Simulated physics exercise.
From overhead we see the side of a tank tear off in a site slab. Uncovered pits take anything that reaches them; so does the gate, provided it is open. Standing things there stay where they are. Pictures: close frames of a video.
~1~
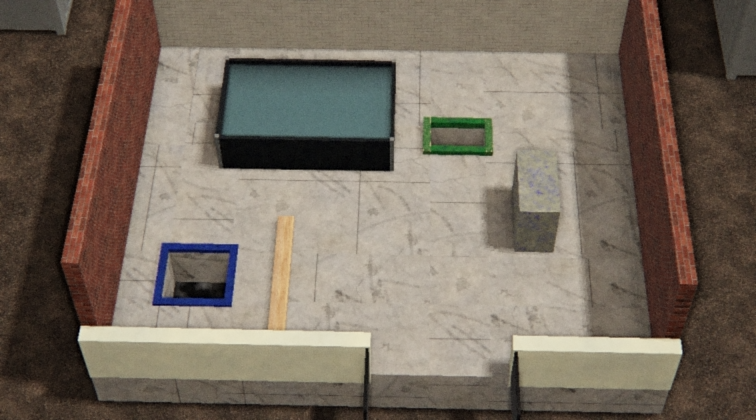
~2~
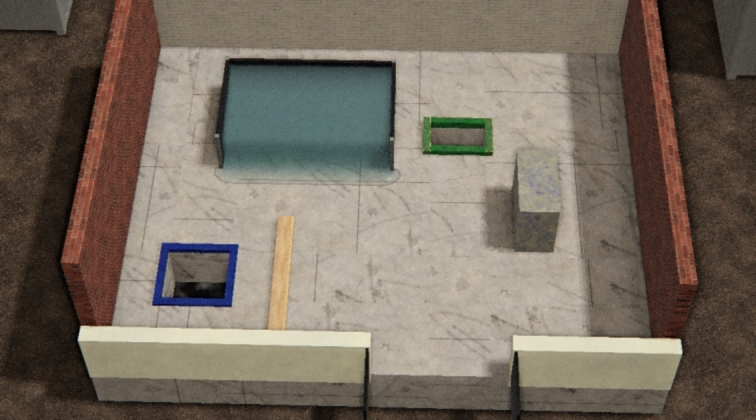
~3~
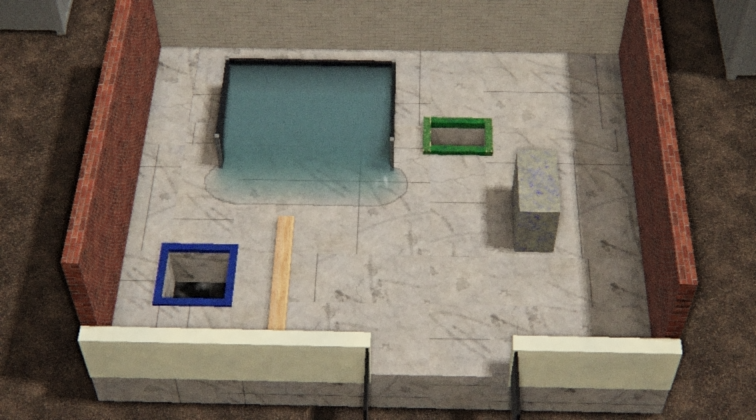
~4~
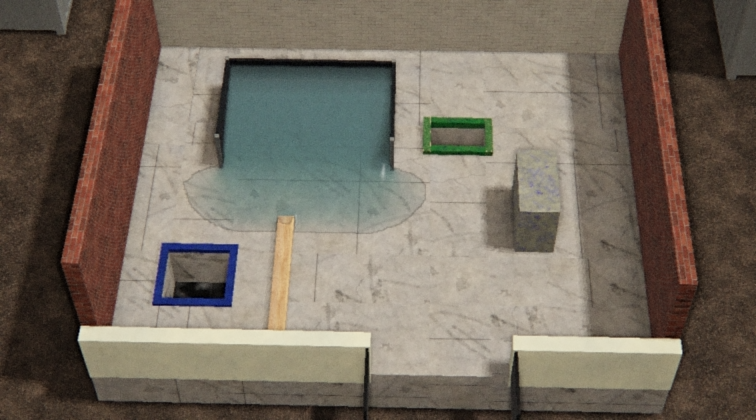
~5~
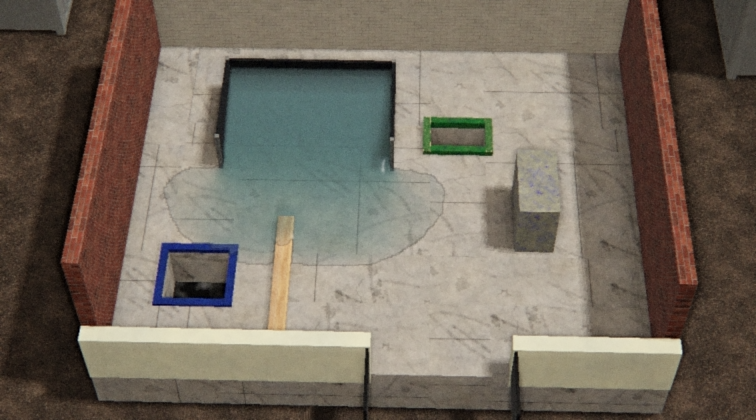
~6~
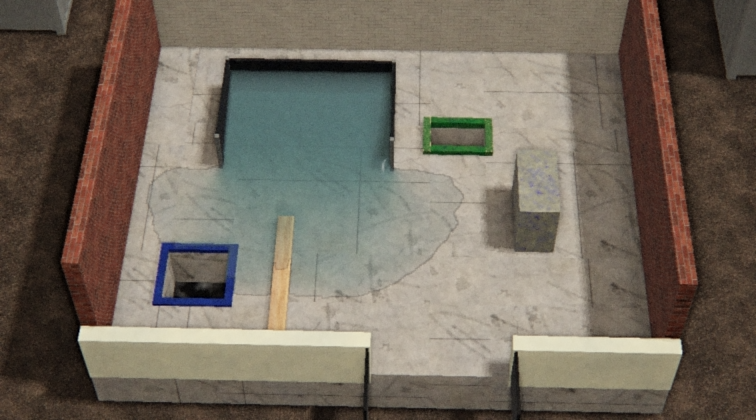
A large dark-rimmed tank of blue-green water stands at the back of a pale, scratched slab, seen from above between red brick side walls and a low cream front wall with a gap. A green-framed opening and a grey block sit to the right, a blue-framed opening and wooden plank at front left. The tank's front side gives way and water spreads forward and sideways around the plank, reaching the blue frame, while the camera stays still.
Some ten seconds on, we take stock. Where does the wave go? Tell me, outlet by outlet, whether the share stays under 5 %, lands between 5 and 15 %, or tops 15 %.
My prediction: The gate will take beyond fifteen per cent; the blue pit will take beyond fifteen per cent; the green pit will take below five per cent.
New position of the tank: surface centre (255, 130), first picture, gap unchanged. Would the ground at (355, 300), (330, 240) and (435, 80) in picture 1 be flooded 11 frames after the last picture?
Looking at all three, I'd call them swamped, swamped, bone dry.
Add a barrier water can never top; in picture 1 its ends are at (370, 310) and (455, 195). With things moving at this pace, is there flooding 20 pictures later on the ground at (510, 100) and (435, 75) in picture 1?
Spared, then spared.
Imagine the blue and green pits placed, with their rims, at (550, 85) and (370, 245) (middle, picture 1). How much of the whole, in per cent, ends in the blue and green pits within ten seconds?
Per cent: Blue 0, green 12.
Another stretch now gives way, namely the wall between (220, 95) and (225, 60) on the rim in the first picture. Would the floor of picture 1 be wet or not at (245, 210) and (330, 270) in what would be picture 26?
Result, in sequence: Inundated; untouched by the flood.
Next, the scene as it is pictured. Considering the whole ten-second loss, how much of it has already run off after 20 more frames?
Roughly 60 percent of it.
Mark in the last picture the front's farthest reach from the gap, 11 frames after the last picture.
Close to (529, 363).
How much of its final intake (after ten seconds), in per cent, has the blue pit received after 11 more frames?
Some 35 per cent.
A moment on, water covers 35 % of the floor; the gate 0 %, the blue pit 4 %, the green pit 0 %.
Next, water covers 45 % of the floor; the gate 4 %, the blue pit 9 %, the green pit 0 %.
Then, water covers 50 % of the floor; the gate 13 %, the blue pit 14 %, the green pit 0 %.
Later, water covers 65 % of the floor; the gate 19 %, the blue pit 22 %, the green pit 0 %.
In the end, water covers 90 % of the floor; the gate 23 %, the blue pit 23 %, the green pit 0 %.
